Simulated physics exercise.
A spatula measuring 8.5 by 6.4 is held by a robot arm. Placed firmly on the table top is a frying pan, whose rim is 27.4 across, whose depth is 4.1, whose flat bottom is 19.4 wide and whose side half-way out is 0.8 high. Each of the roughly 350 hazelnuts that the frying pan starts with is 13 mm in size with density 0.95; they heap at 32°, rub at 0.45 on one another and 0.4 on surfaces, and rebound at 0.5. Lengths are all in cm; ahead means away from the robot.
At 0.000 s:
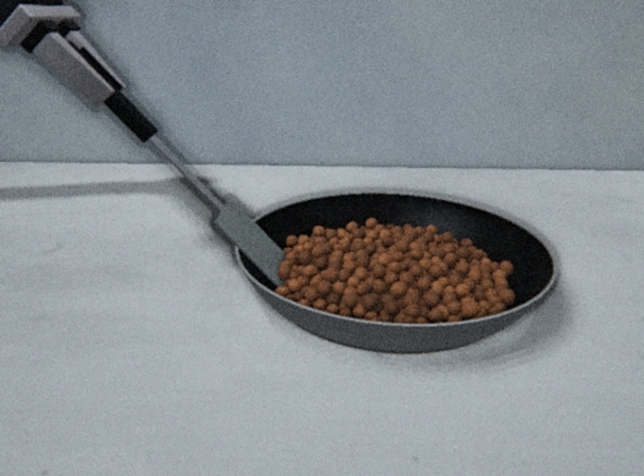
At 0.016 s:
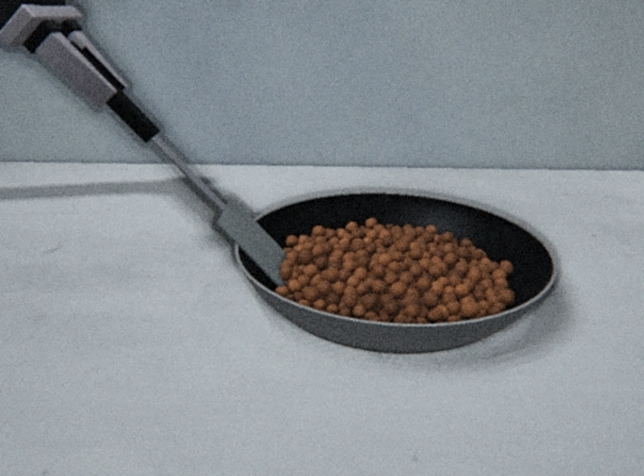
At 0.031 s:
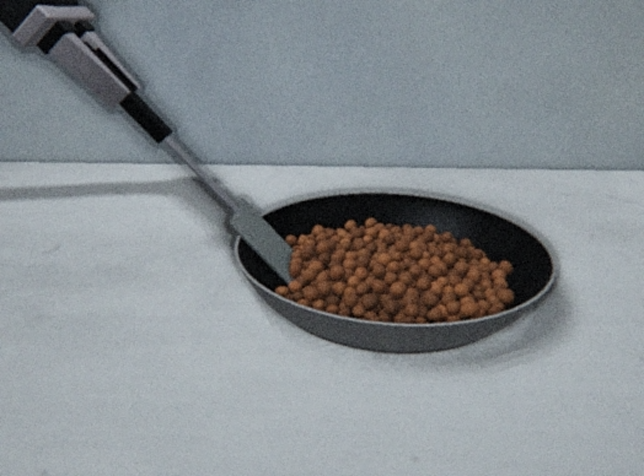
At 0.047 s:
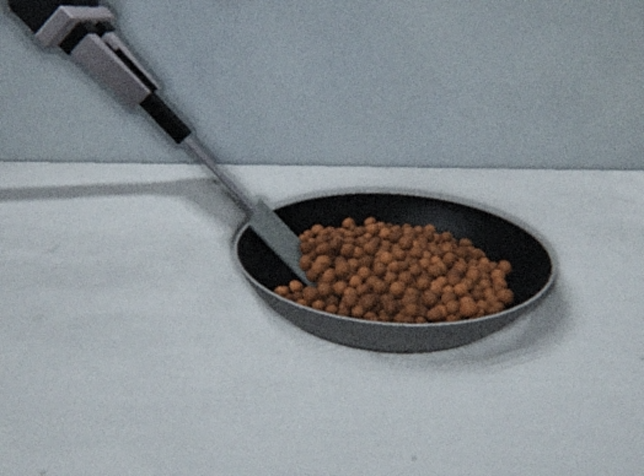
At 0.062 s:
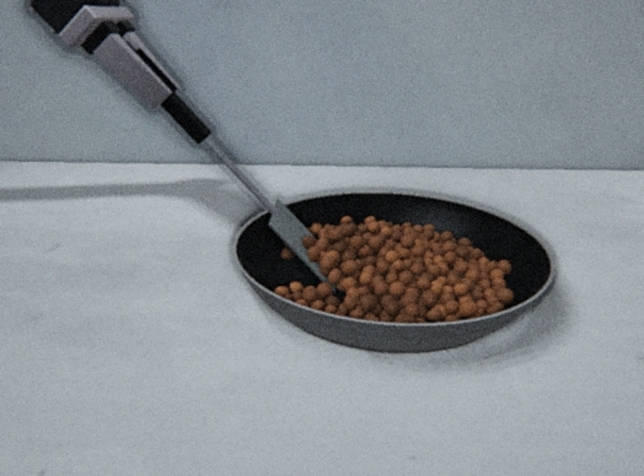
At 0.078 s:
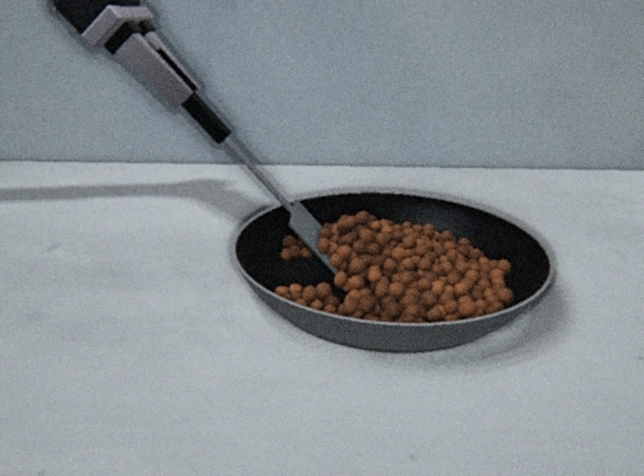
A spatula held by a robot arm rests at the left side of a dark frying pan heaped with small brown balls on a pale table top. It barely moves at first, then slides a short way right into the heap, pushing balls along and leaving a few behind on its left.
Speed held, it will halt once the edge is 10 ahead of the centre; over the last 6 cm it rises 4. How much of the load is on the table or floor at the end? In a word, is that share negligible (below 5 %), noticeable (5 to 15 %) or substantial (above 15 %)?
In a word, substantial.
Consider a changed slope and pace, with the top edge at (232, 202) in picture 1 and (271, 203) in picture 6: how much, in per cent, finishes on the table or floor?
Around 10 per cent finishes there.
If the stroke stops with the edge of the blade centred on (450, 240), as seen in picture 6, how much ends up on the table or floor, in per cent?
Around 10 percent.
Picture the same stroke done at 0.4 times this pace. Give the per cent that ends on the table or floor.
Something close to 5 per cent ends up on the table or floor.
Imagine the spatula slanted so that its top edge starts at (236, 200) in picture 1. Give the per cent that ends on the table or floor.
20 percent or thereabouts.
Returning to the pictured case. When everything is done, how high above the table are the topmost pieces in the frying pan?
Peak at rest, approximately 3.5 centimetres.
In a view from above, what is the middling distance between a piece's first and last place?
Distance: Around 3 cm.
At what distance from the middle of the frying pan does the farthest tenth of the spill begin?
About 85 cm.
After 0.12 s, sloping 49°, highest piece 10 above the table; 346 in the frying pan, 1 on the blade or in flight.
After 0.15 s, sloping 49°, highest piece 11 above the table; 346 in the frying pan, 1 on the blade or in flight.
After 0.37 s, sloping 49°, highest piece 24 above the table; 275 in the frying pan, 38 on the table or floor, 34 on the blade or in flight.
After 1.42 s, sloping 49°, highest piece 3 above the table; 275 in the frying pan, 72 on the table or floor.
In the end, 275 in the frying pan, 72 on the table or floor. That is 21 % on the table or floor.
